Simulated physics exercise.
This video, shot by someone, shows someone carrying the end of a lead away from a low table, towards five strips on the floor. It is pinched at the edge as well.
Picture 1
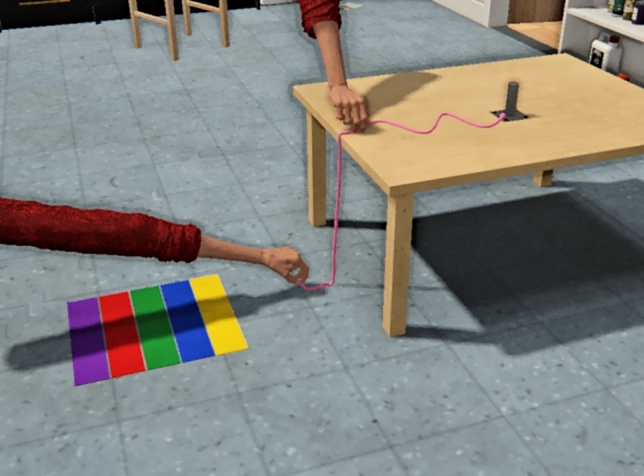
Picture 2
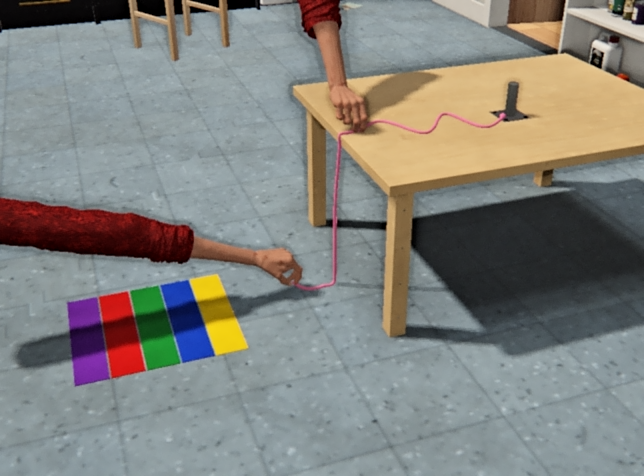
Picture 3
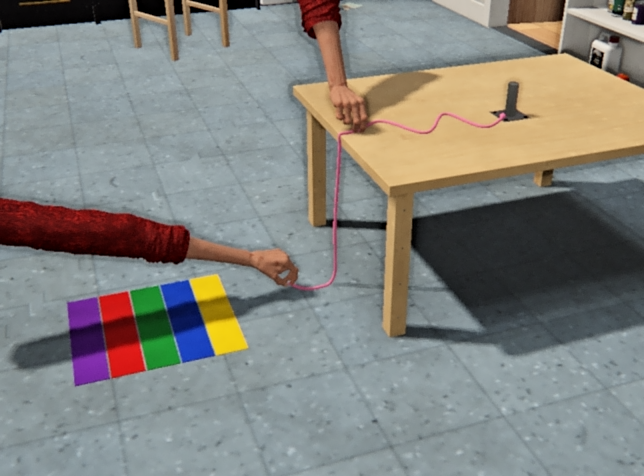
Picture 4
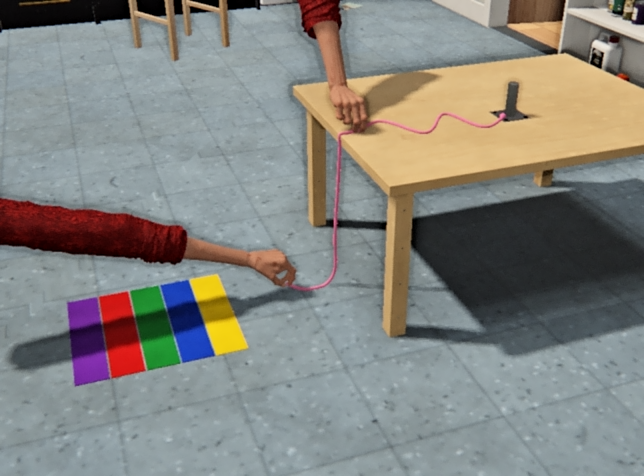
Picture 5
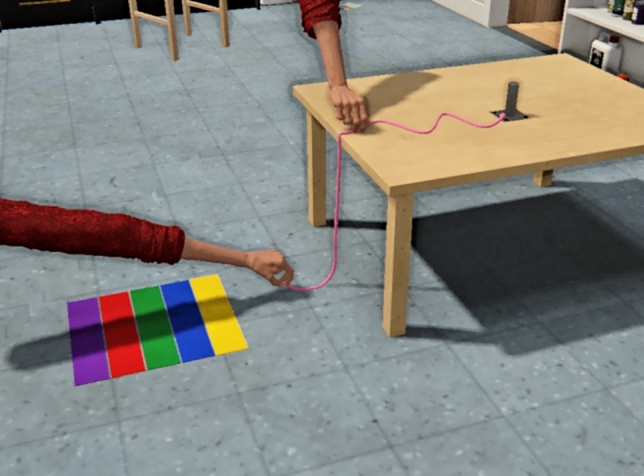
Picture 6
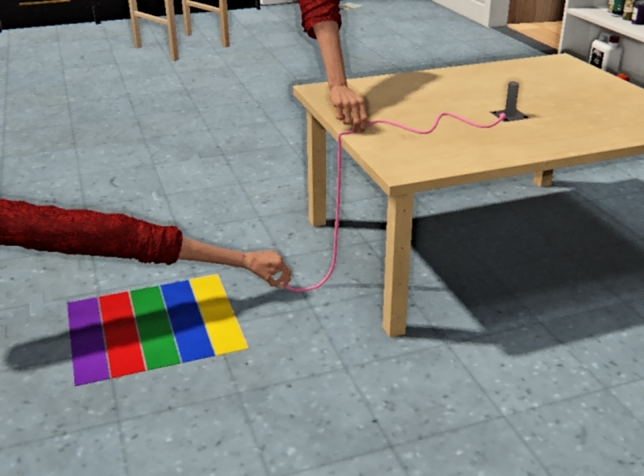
Hand in red sleeve drawing the end of a pink cord slightly left near coloured floor strips, another pinching it at table edge.
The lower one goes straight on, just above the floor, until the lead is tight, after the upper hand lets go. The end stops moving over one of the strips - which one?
The purple strip.
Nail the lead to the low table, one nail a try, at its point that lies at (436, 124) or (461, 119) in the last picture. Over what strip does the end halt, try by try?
Colour per try: Green / red.
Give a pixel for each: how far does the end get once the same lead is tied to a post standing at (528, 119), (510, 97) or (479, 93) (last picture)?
The first try gives about (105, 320), the second about (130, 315) and the third about (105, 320).
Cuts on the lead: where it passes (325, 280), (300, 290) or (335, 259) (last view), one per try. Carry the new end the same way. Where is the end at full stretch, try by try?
(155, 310), (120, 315), (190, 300).
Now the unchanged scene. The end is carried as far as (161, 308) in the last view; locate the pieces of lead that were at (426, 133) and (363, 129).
At (364, 132), then (326, 191).
Soon after, end near (161, 308); over green.
After that, end near (116, 317); over red.
At the stop, end near (90, 322); over purple. Over purple.
